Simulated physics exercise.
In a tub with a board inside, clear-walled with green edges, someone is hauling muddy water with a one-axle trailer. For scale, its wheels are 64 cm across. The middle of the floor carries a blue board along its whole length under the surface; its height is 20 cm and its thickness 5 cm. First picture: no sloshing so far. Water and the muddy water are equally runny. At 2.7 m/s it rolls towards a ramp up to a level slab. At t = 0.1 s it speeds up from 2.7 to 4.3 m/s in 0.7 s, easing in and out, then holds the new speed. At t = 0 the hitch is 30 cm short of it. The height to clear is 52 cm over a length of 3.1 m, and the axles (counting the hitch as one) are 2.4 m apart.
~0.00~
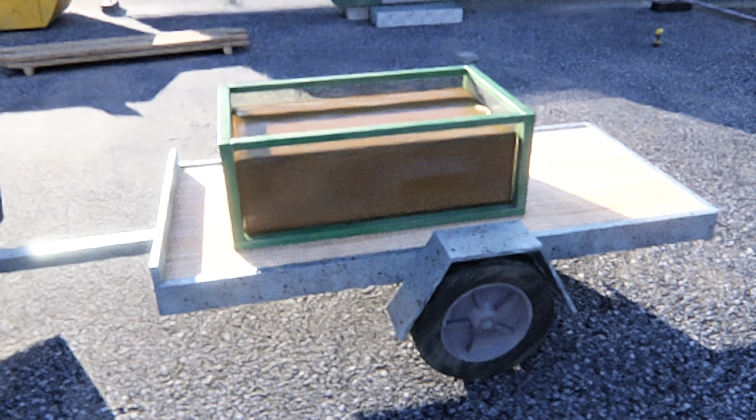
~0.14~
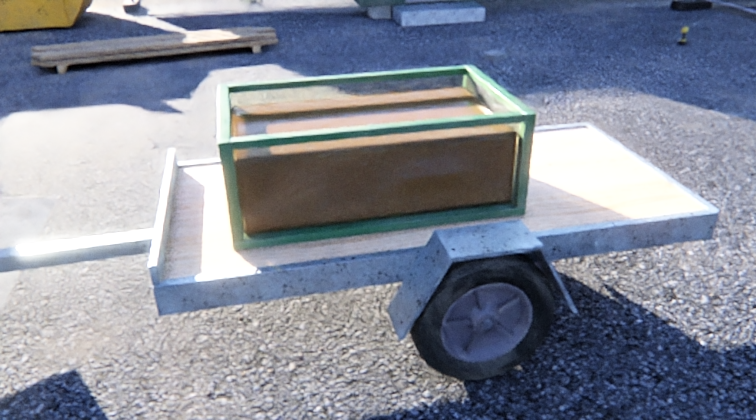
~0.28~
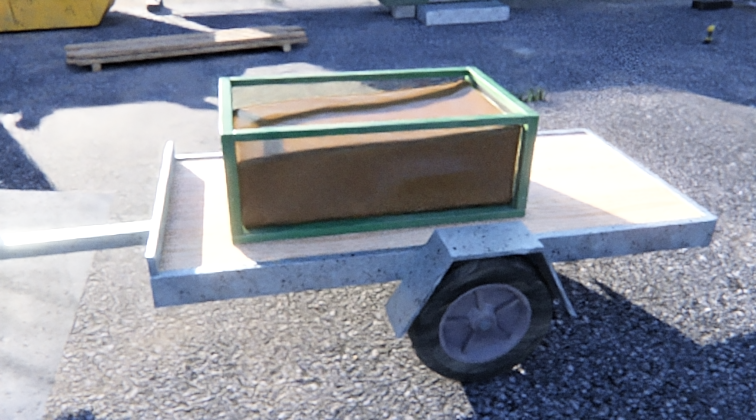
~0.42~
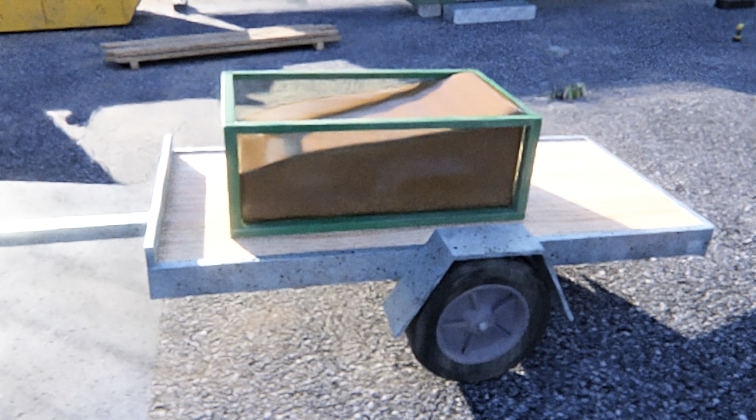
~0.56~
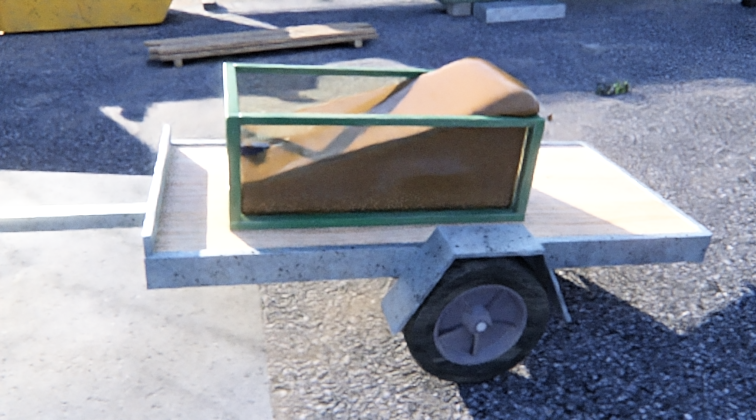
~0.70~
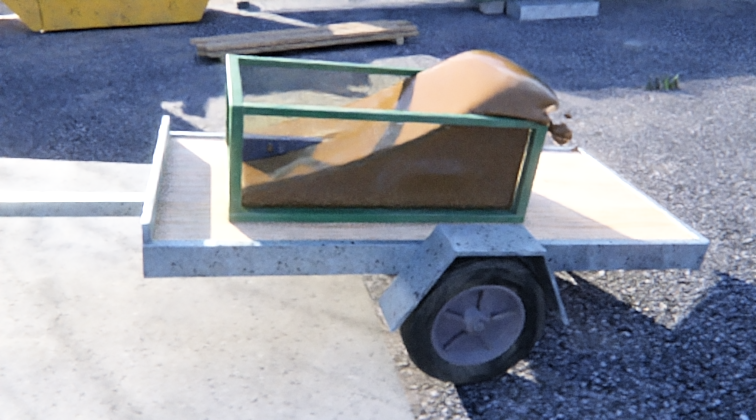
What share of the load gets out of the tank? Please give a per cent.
About 24 per cent.
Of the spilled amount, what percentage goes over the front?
About 10 percent.
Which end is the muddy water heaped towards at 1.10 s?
Rear end.
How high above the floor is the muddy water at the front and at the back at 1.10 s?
Front level 6 cm, back level 48 cm.
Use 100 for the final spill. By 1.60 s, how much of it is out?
About 80 per cent.
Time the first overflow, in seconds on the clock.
Near 0.8 s.
By 1.10 s the surface is 6 cm up at the front and 48 cm at the back; 17 per cent is out, over the back.
By 1.60 s the surface is 48 cm up at the front and 22 cm at the back; 19 per cent is out, over the back.
By 2.10 s the surface is 30 cm up at the front and 22 cm at the back; 23 per cent is out, over the back.
By 4.53 s 24 per cent is out, over the back, 71 of 302 litres.
